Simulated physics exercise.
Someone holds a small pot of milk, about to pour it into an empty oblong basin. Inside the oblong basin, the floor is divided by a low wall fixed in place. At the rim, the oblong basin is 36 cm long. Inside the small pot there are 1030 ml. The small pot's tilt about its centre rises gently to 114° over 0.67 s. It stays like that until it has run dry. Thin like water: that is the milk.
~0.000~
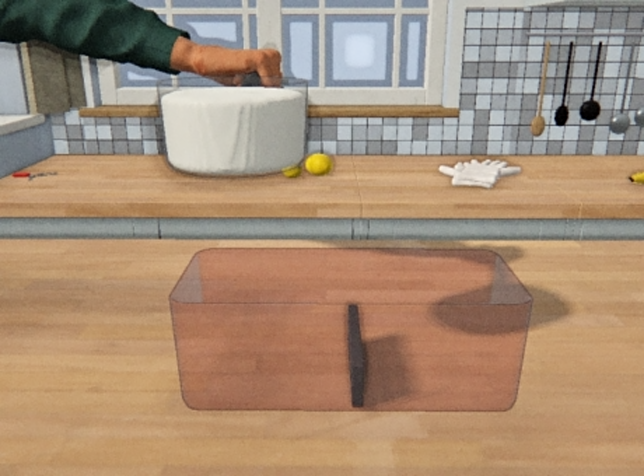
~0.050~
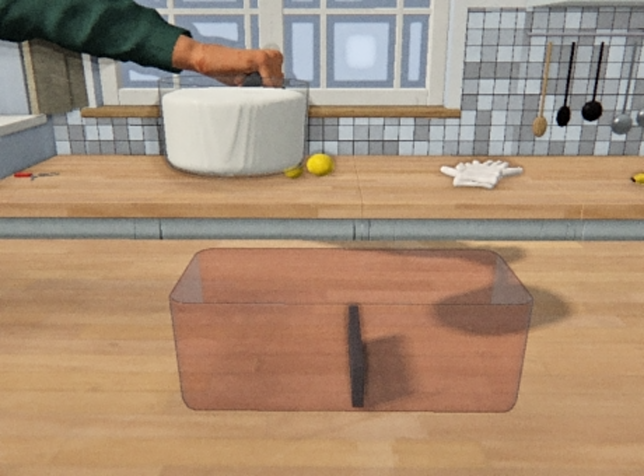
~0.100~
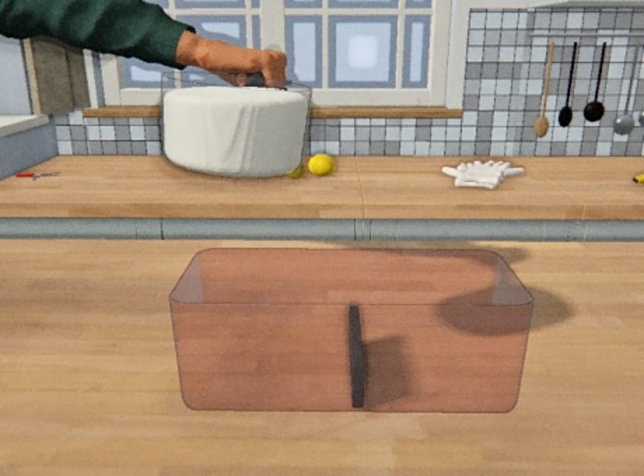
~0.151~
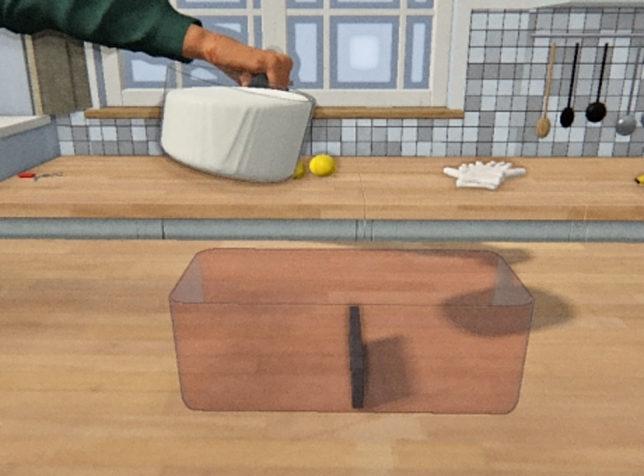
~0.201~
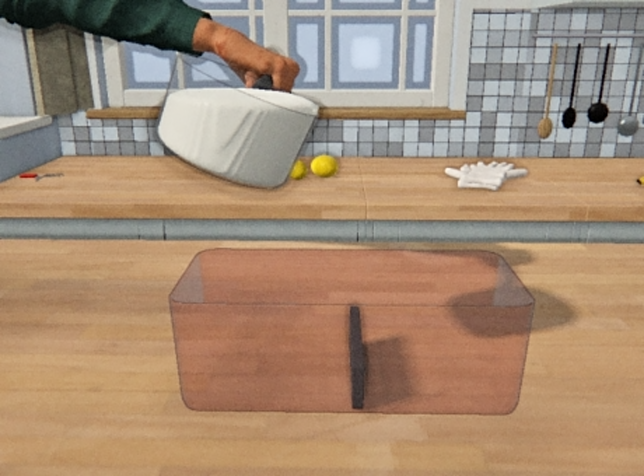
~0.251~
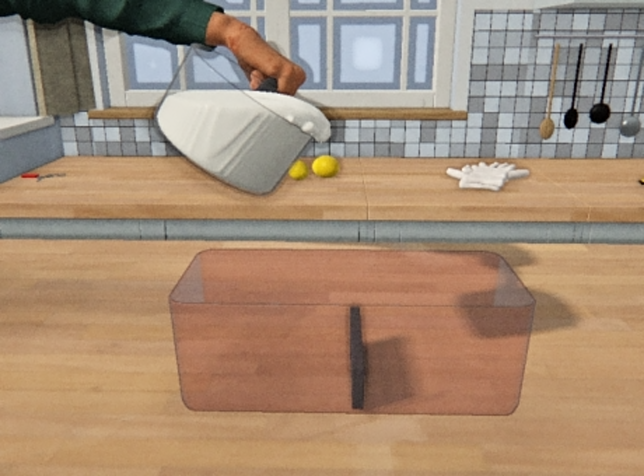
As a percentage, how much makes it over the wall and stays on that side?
Some 59 per cent makes it over and stays.
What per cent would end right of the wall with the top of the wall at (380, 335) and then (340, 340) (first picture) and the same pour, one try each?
The first try gives 30 percent and the second 70 percent.
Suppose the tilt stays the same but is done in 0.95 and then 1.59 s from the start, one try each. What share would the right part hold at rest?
Around 70 per cent first, around 75 per cent next.
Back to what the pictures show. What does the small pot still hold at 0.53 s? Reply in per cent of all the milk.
I'd estimate some 24 % remains.
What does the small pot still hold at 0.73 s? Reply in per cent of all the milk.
Some 3 per cent.
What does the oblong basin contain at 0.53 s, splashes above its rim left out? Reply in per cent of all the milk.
32 %, more or less.
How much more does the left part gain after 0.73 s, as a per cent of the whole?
Close to 9% of the whole.
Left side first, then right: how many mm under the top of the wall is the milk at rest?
Noted: Left near 36 mm, right near 24 mm.
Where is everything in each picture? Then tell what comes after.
In the first picture, it leans 0°; its right rim is at (306, 83); the milk meets the walls at (165, 94) and (305, 94); the oblong basin's rim runs from (184, 275) to (513, 276); the wall's top is at (355, 334).
In the second picture, it leans 2°; its right rim is at (308, 85); the milk meets the walls at (166, 94) and (306, 95).
In the third picture, it leans 6°; its right rim is at (311, 92); the milk meets the walls at (168, 91) and (307, 97).
In the fourth picture, it leans 14°; its right rim is at (314, 102); the milk meets the walls at (171, 91) and (312, 100).
In the fifth picture, it leans 24°; its right rim is at (317, 116); the milk meets the walls at (170, 97) and (315, 109); 1 per cent is over the edge.
In the sixth picture, it leans 35°; its right rim is at (316, 133); the milk meets the walls at (167, 97) and (308, 119); 6 per cent is over the edge.
By 0.53 s the tilt is 102° and 24 per cent is still to pour, 2 is left of the wall and 30 right of it.
By 0.73 s the tilt is 114° and 3 per cent is still to pour, 31 is left of the wall and 59 right of it.
By 0.94 s the tilt is 114° and 0 per cent is still to pour, 39 is left of the wall and 58 right of it.
By 1.17 s the tilt is 114° and 0 per cent is still to pour, 40 is left of the wall and 59 right of it.
At rest 40 per cent lies left of the wall, 59 right of it and 1 outside.
